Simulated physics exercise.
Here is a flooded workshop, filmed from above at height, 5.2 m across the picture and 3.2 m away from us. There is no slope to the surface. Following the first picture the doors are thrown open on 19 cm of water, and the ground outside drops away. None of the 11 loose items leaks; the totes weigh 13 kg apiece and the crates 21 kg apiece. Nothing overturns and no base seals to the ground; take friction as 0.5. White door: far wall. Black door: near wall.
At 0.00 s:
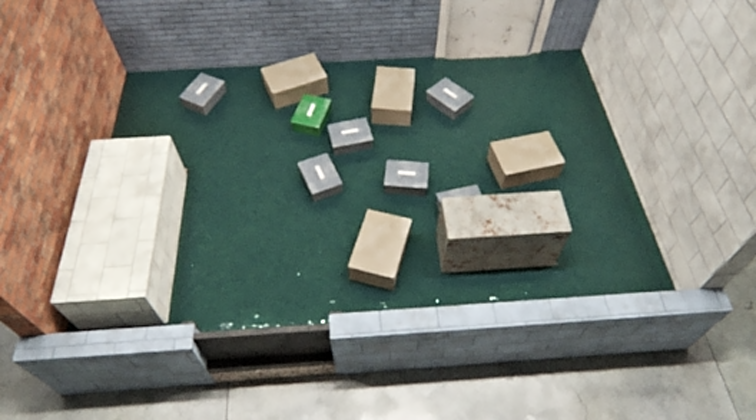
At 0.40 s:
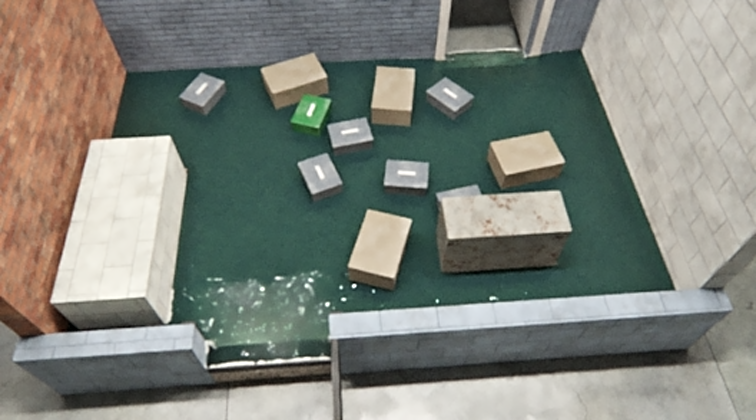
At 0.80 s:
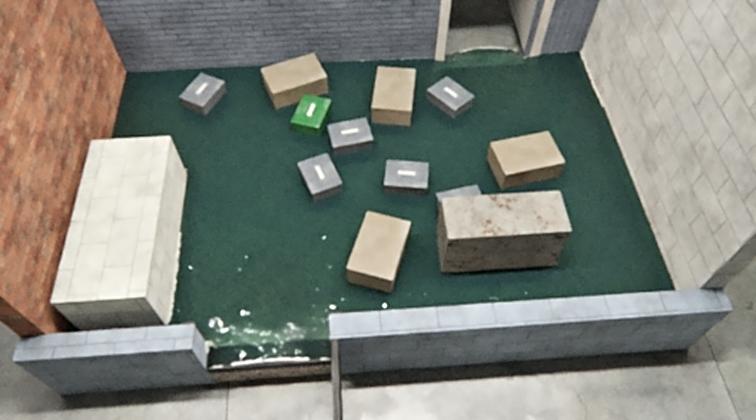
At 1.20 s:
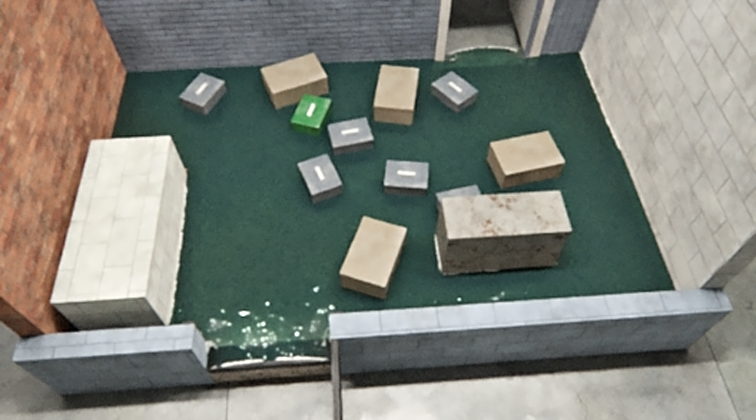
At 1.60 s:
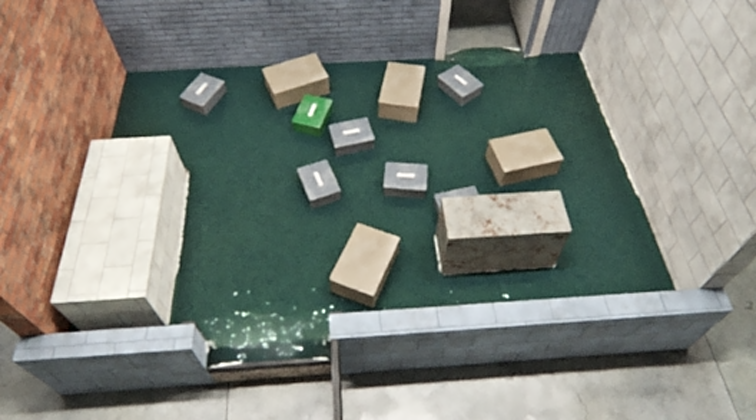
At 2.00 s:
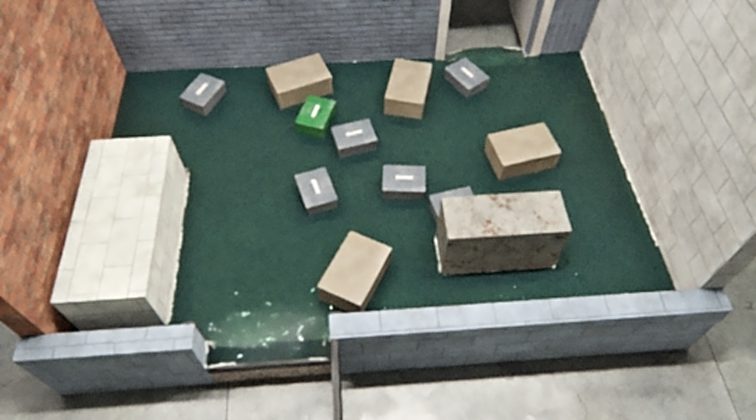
Flooded workshop from above, doors opening at both ends, water churning at the near doorway, then floating boxes slowly drifting apart.
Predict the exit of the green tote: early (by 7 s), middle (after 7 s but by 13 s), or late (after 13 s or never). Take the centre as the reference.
I expect it still in at the second time, maybe for good.
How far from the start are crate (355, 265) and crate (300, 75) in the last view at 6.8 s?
In order, washed out for the first and 50 cm for the second.
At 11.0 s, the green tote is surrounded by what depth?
Depth approx. 9 cm.
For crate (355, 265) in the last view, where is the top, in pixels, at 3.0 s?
Roughly (321, 282) in the same view.
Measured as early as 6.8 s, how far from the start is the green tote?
I'd guess some 40 cm by then.
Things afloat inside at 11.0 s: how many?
Then: 1.
After 3.0 s the green tote is near (324, 120), 0.2 m from its start, afloat; 0 of 11 are out; 11 afloat.
After 6.8 s the green tote is near (347, 133), 0.4 m from its start, afloat; 3 of 11 are out; 8 afloat.
After 11.0 s the green tote is near (352, 136), 0.5 m from its start, aground; 4 of 11 are out; 1 afloat.
After 15.0 s the green tote is near (352, 136), 0.5 m from its start, aground; 4 of 11 are out; 0 afloat.
